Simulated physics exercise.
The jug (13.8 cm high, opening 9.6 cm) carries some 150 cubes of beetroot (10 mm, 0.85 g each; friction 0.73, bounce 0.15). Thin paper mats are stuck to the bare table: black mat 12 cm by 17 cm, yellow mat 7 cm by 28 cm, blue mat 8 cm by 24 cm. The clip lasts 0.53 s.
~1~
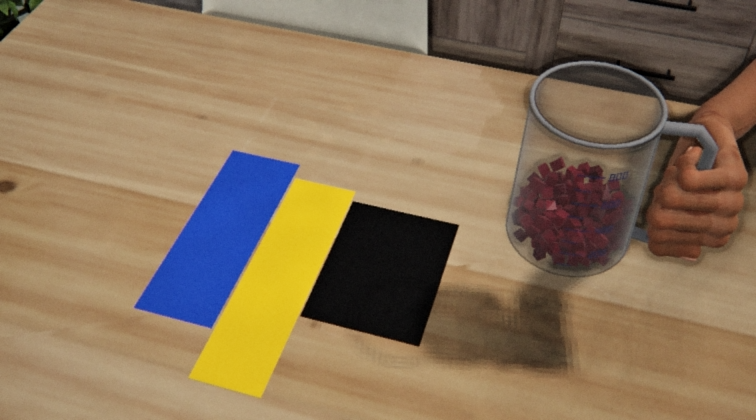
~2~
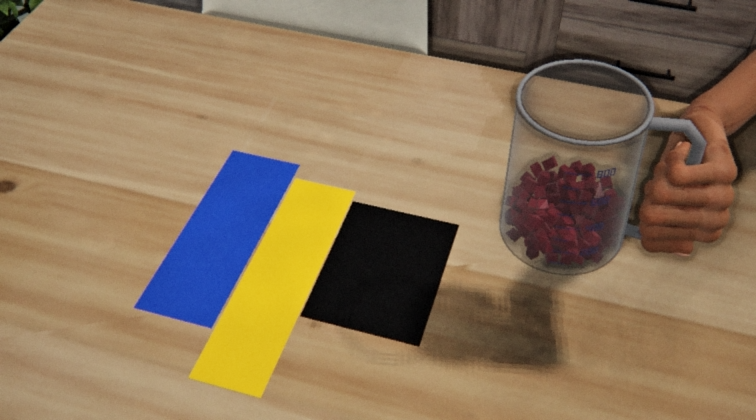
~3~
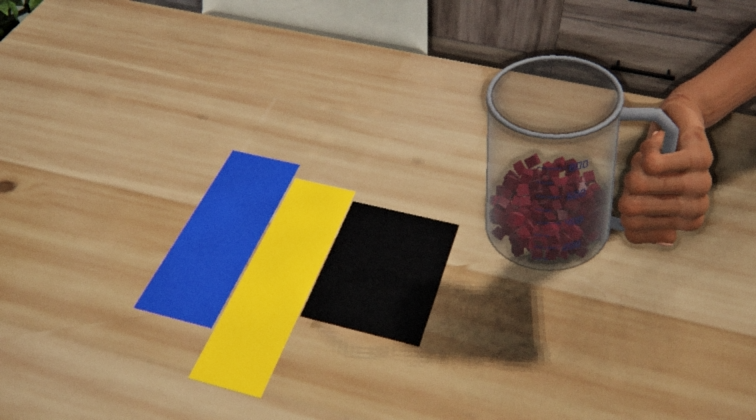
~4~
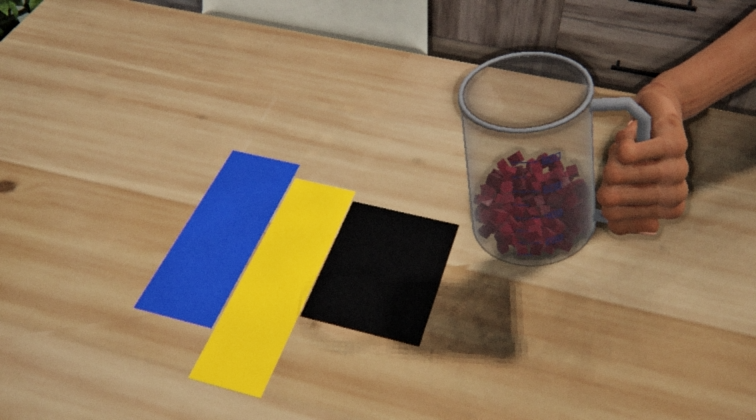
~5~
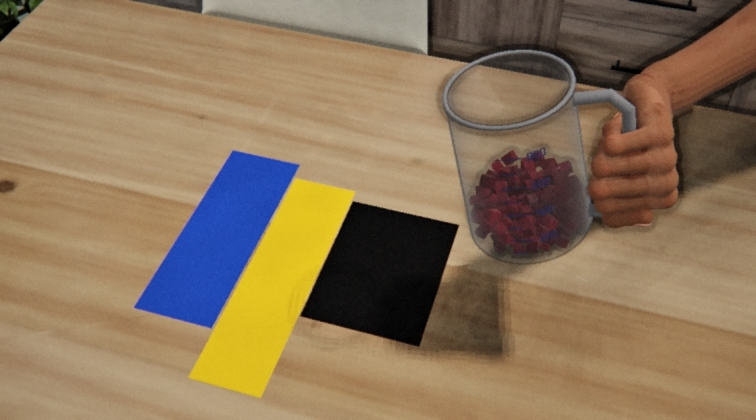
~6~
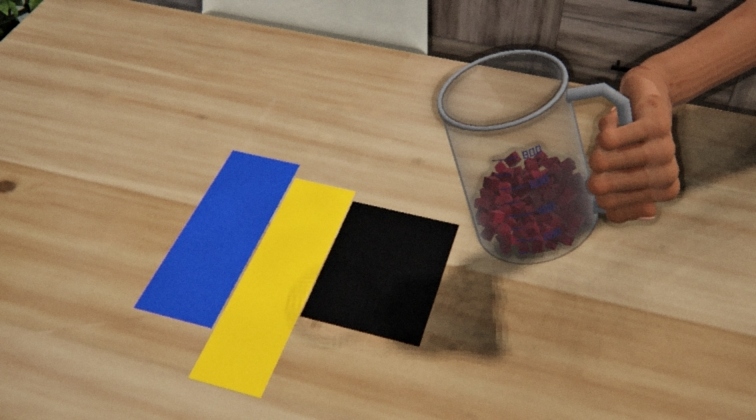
On a bare wooden table seen from above at an angle, with grey-brown cupboards behind, the camera stays still. Blue, yellow and black paper mats lie side by side from left to right, and a hand at the right grips the handle of a clear jug partly filled with dark red cubes. The hand moves the jug a short way left, tilting it gradually leftward, then keeps tilting it nearly in place.
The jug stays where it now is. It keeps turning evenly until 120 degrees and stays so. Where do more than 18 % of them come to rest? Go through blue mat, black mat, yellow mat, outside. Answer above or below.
Blue mat: Below, black mat: Above, yellow mat: Below, outside: Above.
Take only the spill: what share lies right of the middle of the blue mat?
About 90 per cent.
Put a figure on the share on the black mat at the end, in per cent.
About 65 per cent.
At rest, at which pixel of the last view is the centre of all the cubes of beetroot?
At about (383, 287).
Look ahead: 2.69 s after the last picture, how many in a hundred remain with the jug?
Roughly 40 per cent.
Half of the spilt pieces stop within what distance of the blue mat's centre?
Roughly 26 cm.
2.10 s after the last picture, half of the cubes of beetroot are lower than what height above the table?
About 20 cm.
Then, 0.81 s after the last picture, tilt 52 degrees; jug 100 %; middle of all pieces on or above the table near (560, 196).
Then, 1.48 s after the last picture, tilt 79 degrees; jug 100 %; middle of all pieces on or above the table near (569, 187).
Then, 2.10 s after the last picture, tilt 104 degrees; jug 100 %; middle of all pieces on or above the table near (563, 178).
Then, 2.69 s after the last picture, tilt 120 degrees; outside 5 %, yellow mat 5 %, jug 40 %, black mat 45 %, in the air 5 %; middle of all pieces on or above the table near (438, 242).
In the end, outside 25 %, yellow mat 10 %, jug 0 %, black mat 65 %, blue mat 0 %.
